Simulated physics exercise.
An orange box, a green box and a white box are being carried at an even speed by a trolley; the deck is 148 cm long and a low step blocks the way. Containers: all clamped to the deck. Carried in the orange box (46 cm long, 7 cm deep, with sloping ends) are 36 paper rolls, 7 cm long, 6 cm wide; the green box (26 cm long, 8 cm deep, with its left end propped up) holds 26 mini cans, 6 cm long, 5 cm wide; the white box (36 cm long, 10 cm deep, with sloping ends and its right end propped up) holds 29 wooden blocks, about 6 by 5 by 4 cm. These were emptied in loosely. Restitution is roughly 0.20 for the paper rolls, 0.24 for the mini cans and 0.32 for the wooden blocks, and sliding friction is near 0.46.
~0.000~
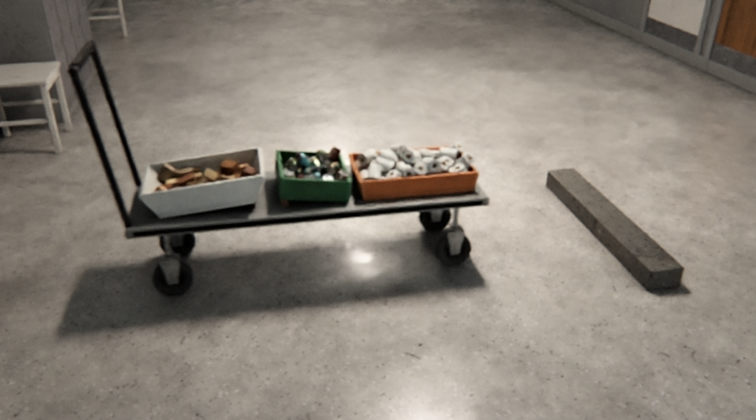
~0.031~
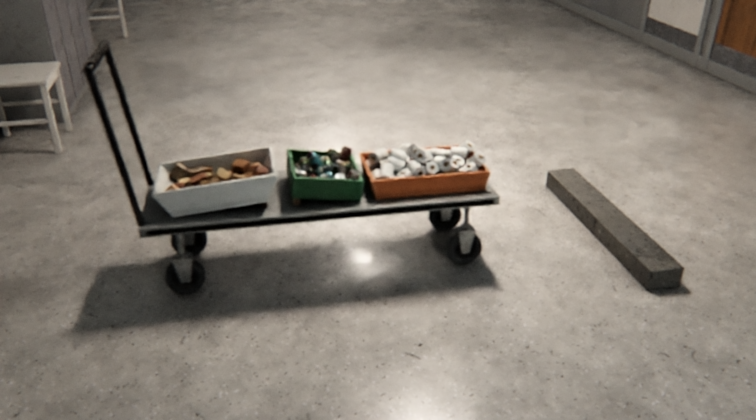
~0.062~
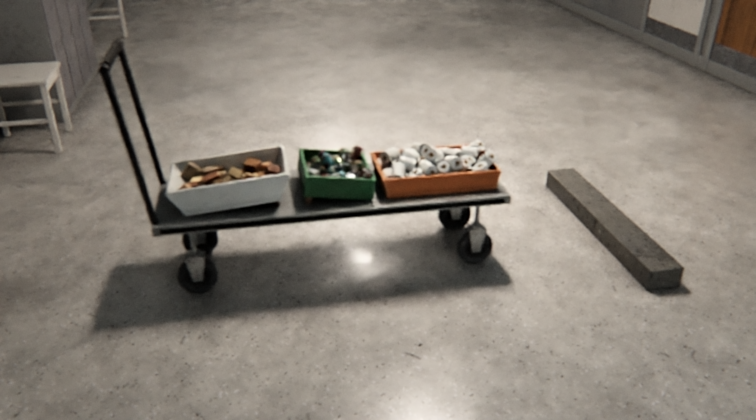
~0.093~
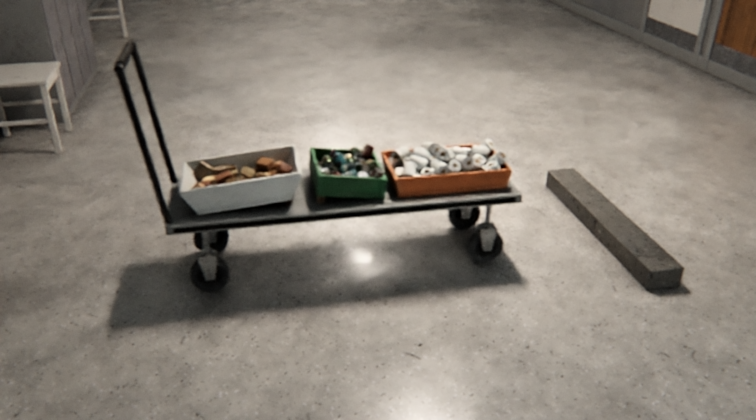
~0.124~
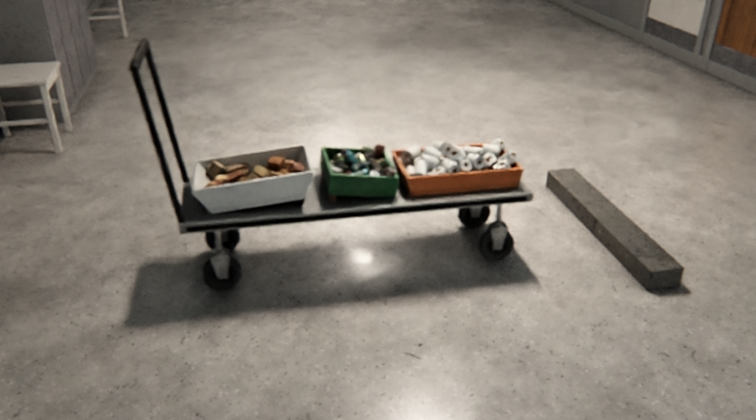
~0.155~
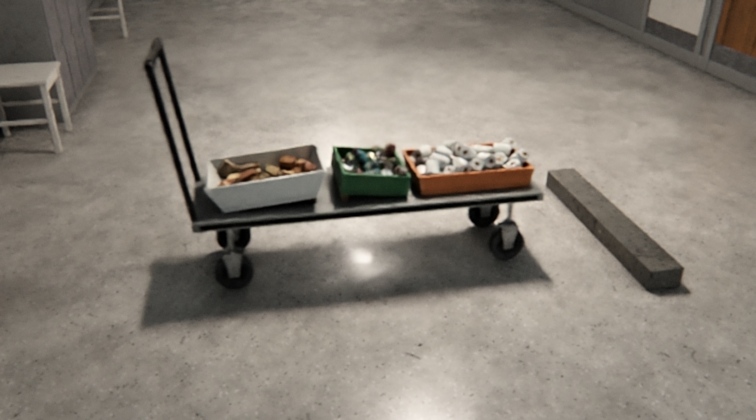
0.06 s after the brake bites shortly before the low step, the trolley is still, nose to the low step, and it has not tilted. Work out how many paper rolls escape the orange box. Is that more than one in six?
No.
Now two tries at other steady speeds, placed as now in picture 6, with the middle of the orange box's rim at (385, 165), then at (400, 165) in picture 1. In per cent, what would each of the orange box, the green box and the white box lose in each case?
Per cent lost, first try then second - orange box: 20, 10; green box: 10, 0; white box: 0, 0.
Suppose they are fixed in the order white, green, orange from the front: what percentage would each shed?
Orange box 10 %, green box 0 %, white box 0 %.
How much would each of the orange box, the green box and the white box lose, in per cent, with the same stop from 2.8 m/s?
Orange box 20 %, green box 20 %, white box 10 %.
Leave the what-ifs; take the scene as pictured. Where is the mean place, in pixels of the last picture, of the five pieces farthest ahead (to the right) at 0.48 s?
Near (597, 147).
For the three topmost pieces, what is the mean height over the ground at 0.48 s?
Mean height: Near 50 cm.
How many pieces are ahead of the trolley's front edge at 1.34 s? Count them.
About 1.
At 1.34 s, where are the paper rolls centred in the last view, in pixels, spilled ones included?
Close to (564, 158).
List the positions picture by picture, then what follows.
In the first frame (places track the rim corner closest to us here), orange box (363, 181); green box (284, 178); 67 cm to go; all still inside.
The second frame shows orange box (374, 180); green box (297, 177); 62 cm to go.
The third frame shows orange box (386, 179); green box (309, 176); 57 cm to go.
The fourth frame shows orange box (398, 178); green box (322, 175); 52 cm to go.
The fifth frame shows orange box (410, 178); green box (334, 174); 47 cm to go.
The sixth frame shows orange box (421, 177); green box (346, 173); 42 cm to go; all still inside.
After 0.38 s, it begins to slow.
After 0.48 s, the orange box has all 36, the green box has all 26 and the white box has all 29.
After 0.60 s, the orange box is down by 1 of 36, the green box has all 26 and the white box has all 29.
After 0.83 s, the orange box is down by 2 of 36, the green box is down by 1 of 26 and the white box has all 29.
Outcome (at 1.34 s), the orange box is down by 2 of 36, the green box is down by 1 of 26 and the white box has all 29. Asked share, 2 of 36, 6 per cent.
